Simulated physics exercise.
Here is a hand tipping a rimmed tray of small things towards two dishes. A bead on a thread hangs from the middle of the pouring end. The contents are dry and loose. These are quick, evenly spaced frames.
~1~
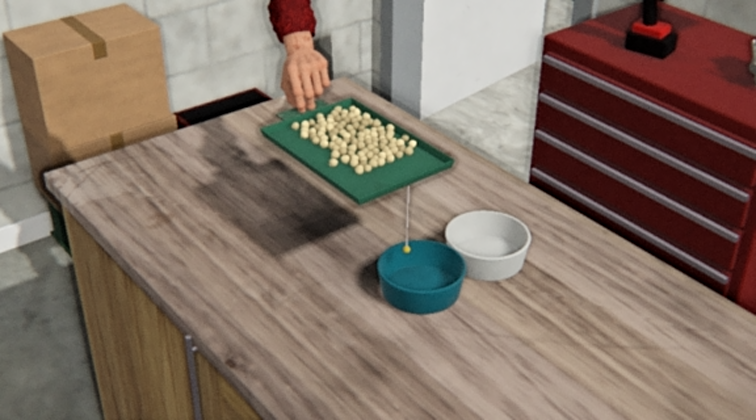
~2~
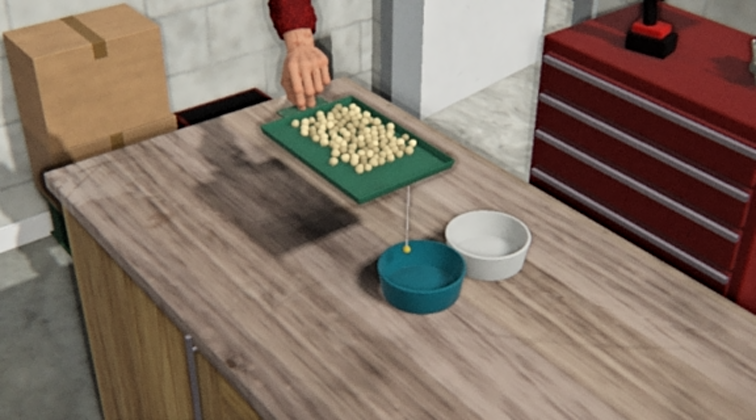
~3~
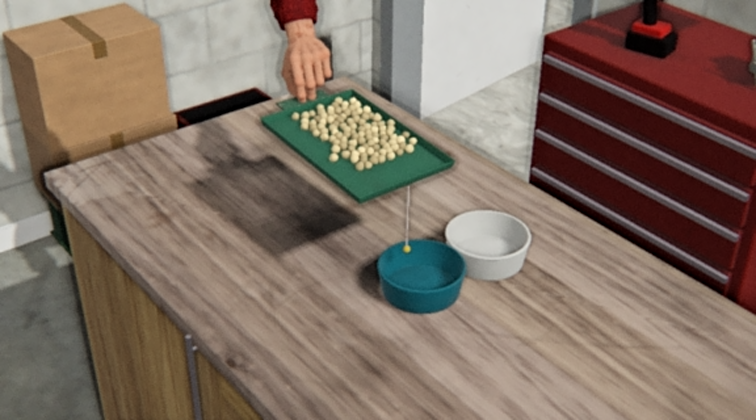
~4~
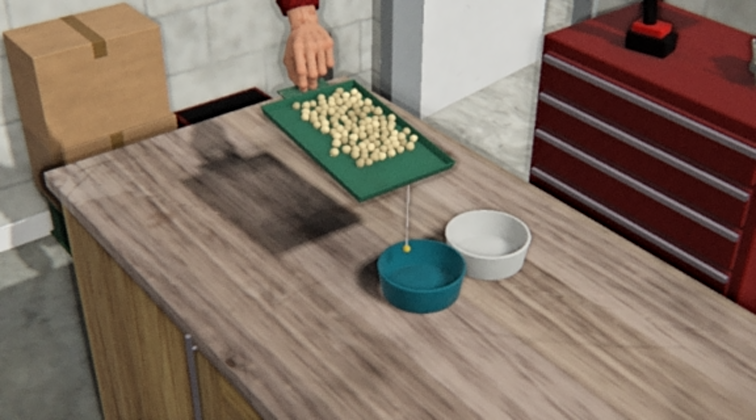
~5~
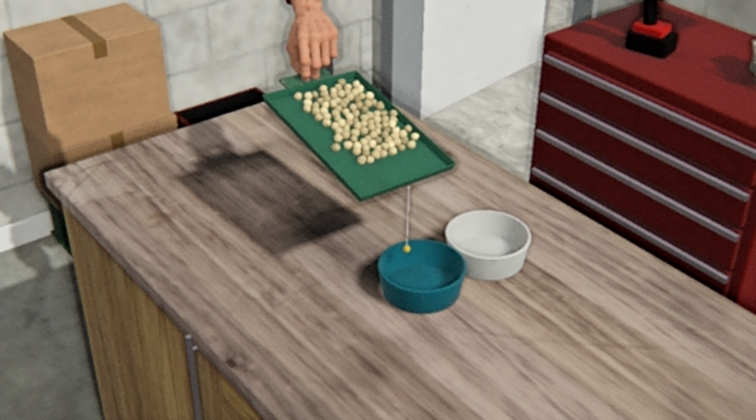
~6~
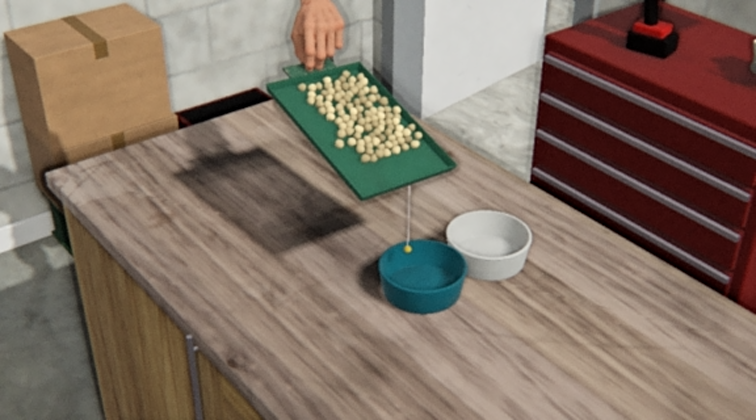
A hand raised the back end of a green tray of macadamia nuts, slanting it more and more towards a teal bowl and a white one on a wooden worktop, while the nuts stayed on it.
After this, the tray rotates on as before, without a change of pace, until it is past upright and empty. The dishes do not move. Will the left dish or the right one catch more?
Fuller: The left-hand dish.
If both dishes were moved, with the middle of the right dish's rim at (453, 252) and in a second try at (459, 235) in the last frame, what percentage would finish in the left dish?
The first gives 20 %, the second 30 %.
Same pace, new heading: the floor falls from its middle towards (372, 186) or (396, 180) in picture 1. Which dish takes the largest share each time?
The first try: The left one. The second: The dish on the left.
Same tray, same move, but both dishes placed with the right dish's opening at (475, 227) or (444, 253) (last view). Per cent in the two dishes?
Near 70 % and 90 %.
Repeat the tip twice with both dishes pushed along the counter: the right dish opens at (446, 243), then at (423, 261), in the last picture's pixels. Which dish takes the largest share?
First the right dish, then the right dish.
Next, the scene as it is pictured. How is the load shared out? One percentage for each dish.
For the left dish some 60 %, for the right dish some 30 %.
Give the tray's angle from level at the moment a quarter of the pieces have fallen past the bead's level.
Around 80° of tilt.
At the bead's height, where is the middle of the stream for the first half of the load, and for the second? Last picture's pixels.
At about (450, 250), then at (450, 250).
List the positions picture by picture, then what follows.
Corners of the pouring end near (360, 197) and (451, 160), level; middle of the load near (352, 139), macadamia nuts; left dish near (450, 296); right dish near (516, 263); bead on its thread near (407, 249), in the first picture.
Corners of the pouring end near (360, 197) and (452, 160), level; middle of the load near (353, 138), in the second picture.
Corners of the pouring end near (360, 196) and (452, 160), tipped barely, lowest at the right corner; middle of the load near (353, 133), in the third picture.
Corners of the pouring end near (361, 195) and (452, 161), tipped a little, lowest at the right corner; middle of the load near (354, 127), in the fourth picture.
Corners of the pouring end near (362, 195) and (453, 163), tipped a little, lowest at the right corner; middle of the load near (355, 121), in the fifth picture.
Corners of the pouring end near (363, 195) and (454, 164), tipped clearly, lowest at the right corner; middle of the load near (359, 117); left dish near (451, 296); right dish near (517, 263), in the sixth picture.
Shortly afterwards, tray tipped steeply; the bulk on the tray; a little in the left dish; only a few in the right dish; a little in the air.
Next, tray tipped past a quarter turn; only a few on the tray; near half in the left dish; near a quarter in the right dish; only a few outside both; near a third in the air.
Some moments later, tray tipped past a quarter turn; near two thirds in the left dish; near a quarter in the right dish; a little outside both.
In the end, tray tipped past a quarter turn; near two thirds in the left dish; near a quarter in the right dish; a little outside both.
